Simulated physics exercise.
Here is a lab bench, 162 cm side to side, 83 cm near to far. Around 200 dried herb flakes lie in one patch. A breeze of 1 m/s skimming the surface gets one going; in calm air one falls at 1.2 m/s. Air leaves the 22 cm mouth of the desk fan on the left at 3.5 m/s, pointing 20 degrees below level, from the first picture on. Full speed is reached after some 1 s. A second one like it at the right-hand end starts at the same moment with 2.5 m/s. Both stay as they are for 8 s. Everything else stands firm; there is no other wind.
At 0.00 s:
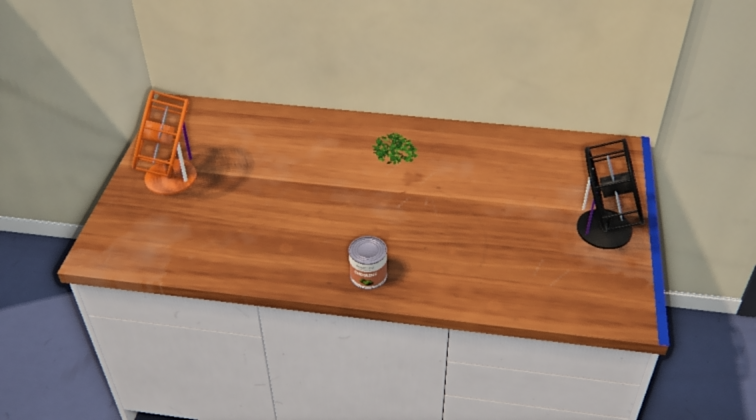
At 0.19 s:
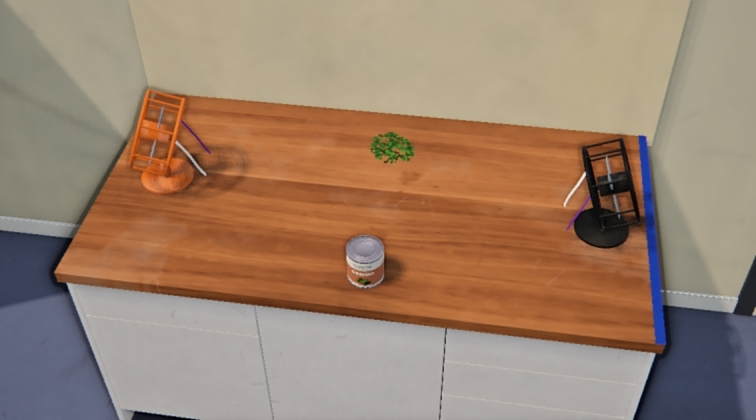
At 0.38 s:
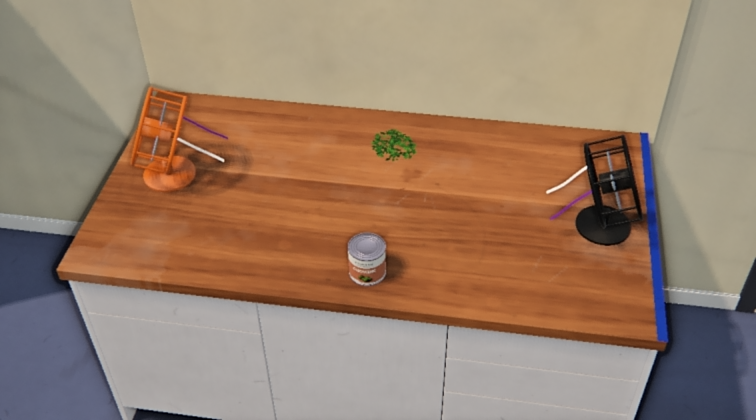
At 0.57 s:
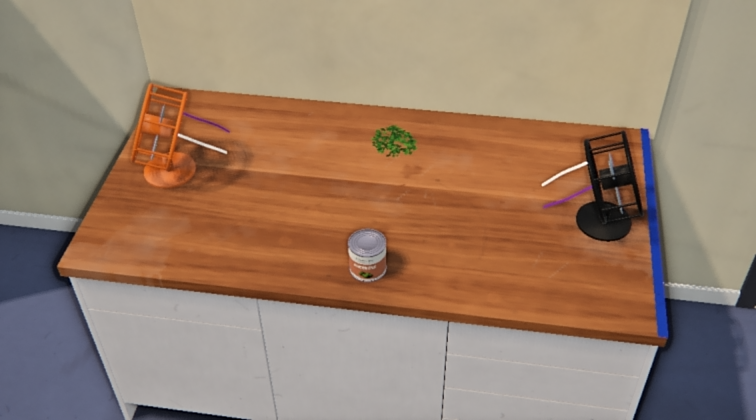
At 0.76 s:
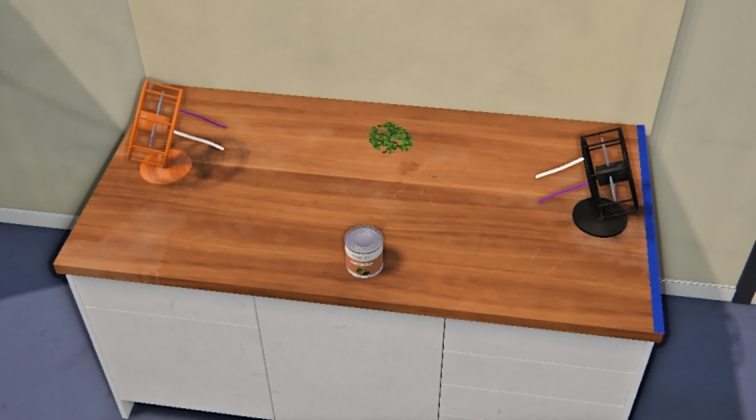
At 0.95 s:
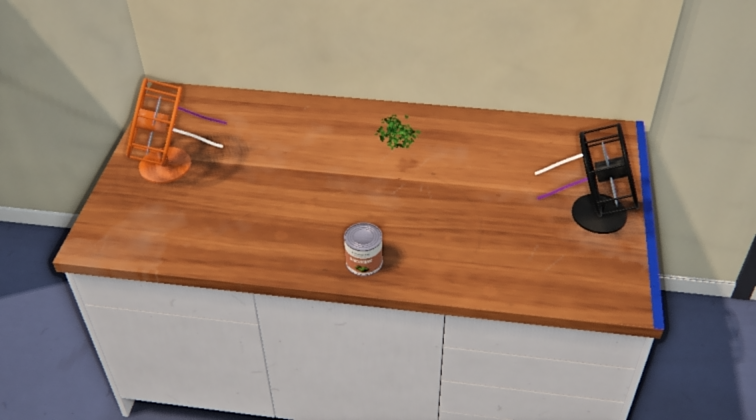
To begin with, a patch of green herb flakes lies still on a wooden bench between an orange fan and a black one, with a tin in front. Ribbons at both fans lift and stream inward while the flakes stay put, then many flakes shift and the patch bunches up slightly.
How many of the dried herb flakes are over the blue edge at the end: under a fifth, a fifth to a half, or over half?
Of the dried herb flakes, more than half end over the blue edge.
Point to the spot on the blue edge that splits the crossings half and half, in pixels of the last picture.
Near (645, 132).
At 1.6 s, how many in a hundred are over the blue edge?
Near 90 %.
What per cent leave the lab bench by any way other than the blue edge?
Some 0 per cent.
After 1.6 s, 93 % are over the blue edge; 40 % are gone or lie where they will stay.
After 2.6 s, 100 % are over the blue edge; 100 % are gone or lie where they will stay.
After 4.4 s, 100 % are over the blue edge; 100 % are gone or lie where they will stay.
After 8.0 s, at the end, 100 % are over the blue edge.
